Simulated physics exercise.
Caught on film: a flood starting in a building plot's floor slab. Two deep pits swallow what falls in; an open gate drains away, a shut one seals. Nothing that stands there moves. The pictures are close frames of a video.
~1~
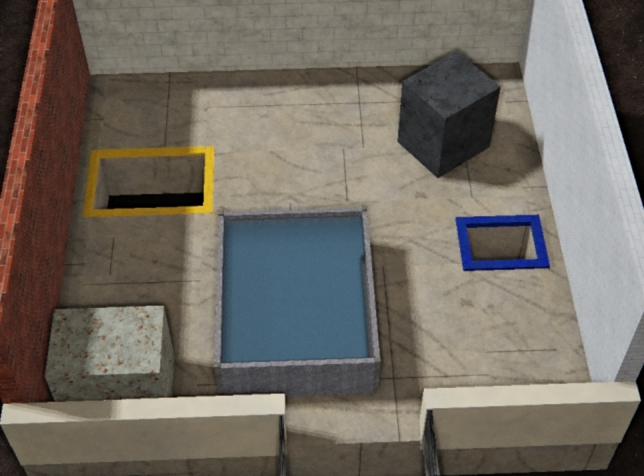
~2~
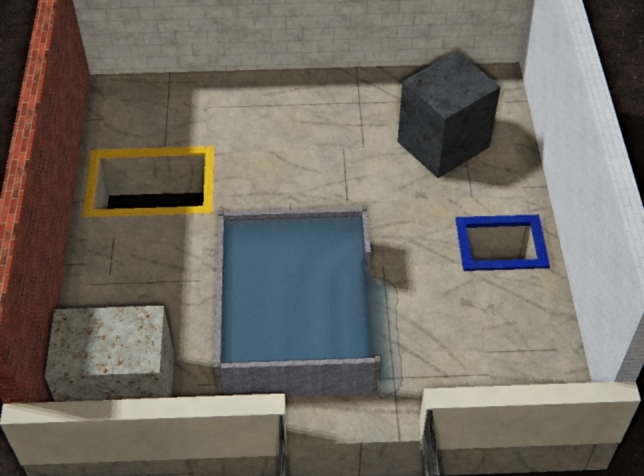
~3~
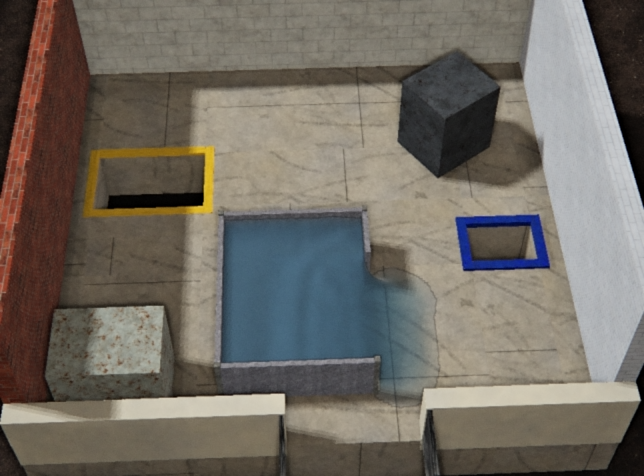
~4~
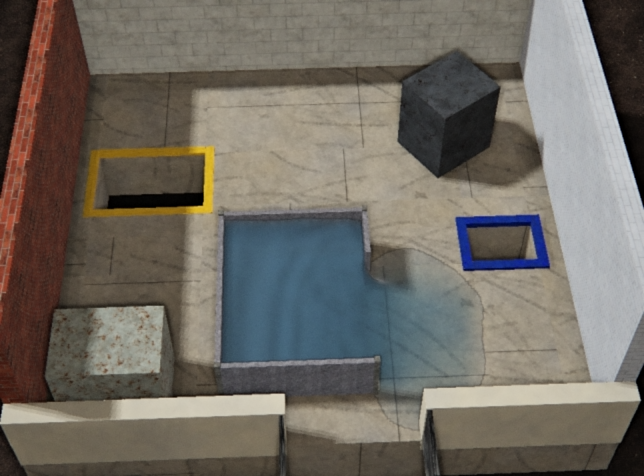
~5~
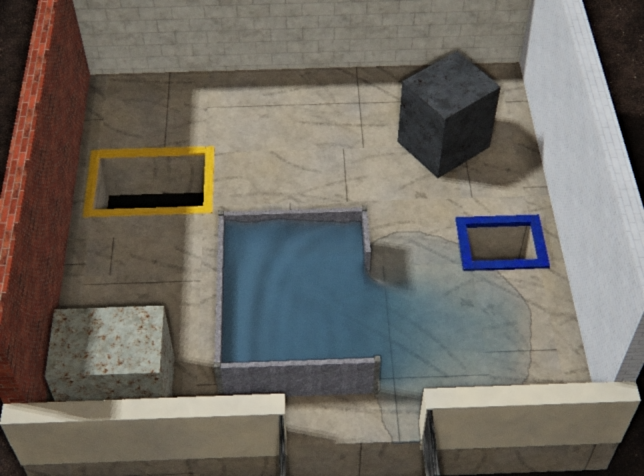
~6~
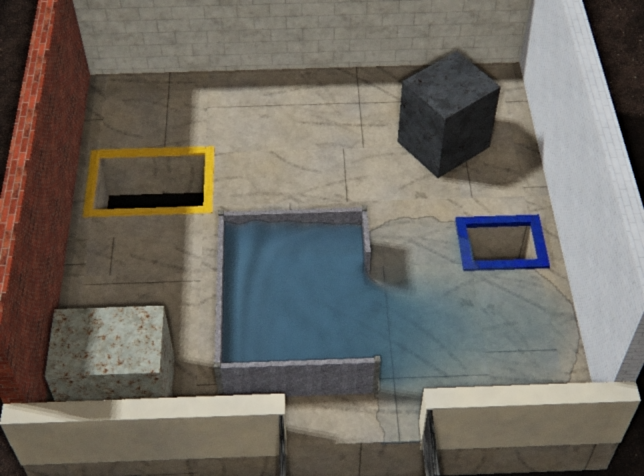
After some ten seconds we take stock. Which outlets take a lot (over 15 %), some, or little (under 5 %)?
The gate takes between 5 and 15 %; the yellow pit takes less than 5 %; the blue pit takes more than 15 %.
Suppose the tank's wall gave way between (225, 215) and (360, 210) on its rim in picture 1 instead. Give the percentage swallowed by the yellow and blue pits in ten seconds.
In per cent: Yellow 35, blue 6.
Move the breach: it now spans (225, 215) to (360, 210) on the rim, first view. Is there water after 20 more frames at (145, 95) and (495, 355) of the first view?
As listed: Covered, clear.
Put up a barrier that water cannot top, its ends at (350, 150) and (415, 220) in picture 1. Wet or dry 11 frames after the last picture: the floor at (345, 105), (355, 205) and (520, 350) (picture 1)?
In that order: Clear, free of water, covered.
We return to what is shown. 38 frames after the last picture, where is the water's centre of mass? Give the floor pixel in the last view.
Around (405, 272).
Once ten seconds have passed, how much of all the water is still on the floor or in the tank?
Near 60 in a hundred.
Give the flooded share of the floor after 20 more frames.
Roughly 35 per cent.
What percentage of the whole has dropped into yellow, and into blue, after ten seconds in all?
Roughly 2 per cent, then 28 per cent.
A moment on, water covers 20 % of the floor; the gate 0 %, the yellow pit 0 %, the blue pit 1 %.
Next, water covers 25 % of the floor; the gate 0 %, the yellow pit 0 %, the blue pit 4 %.
Then, water covers 35 % of the floor; the gate 1 %, the yellow pit 0 %, the blue pit 15 %.
Later, water covers 60 % of the floor; the gate 5 %, the yellow pit 0 %, the blue pit 24 %.
In the end, water covers 75 % of the floor; the gate 9 %, the yellow pit 2 %, the blue pit 28 %.
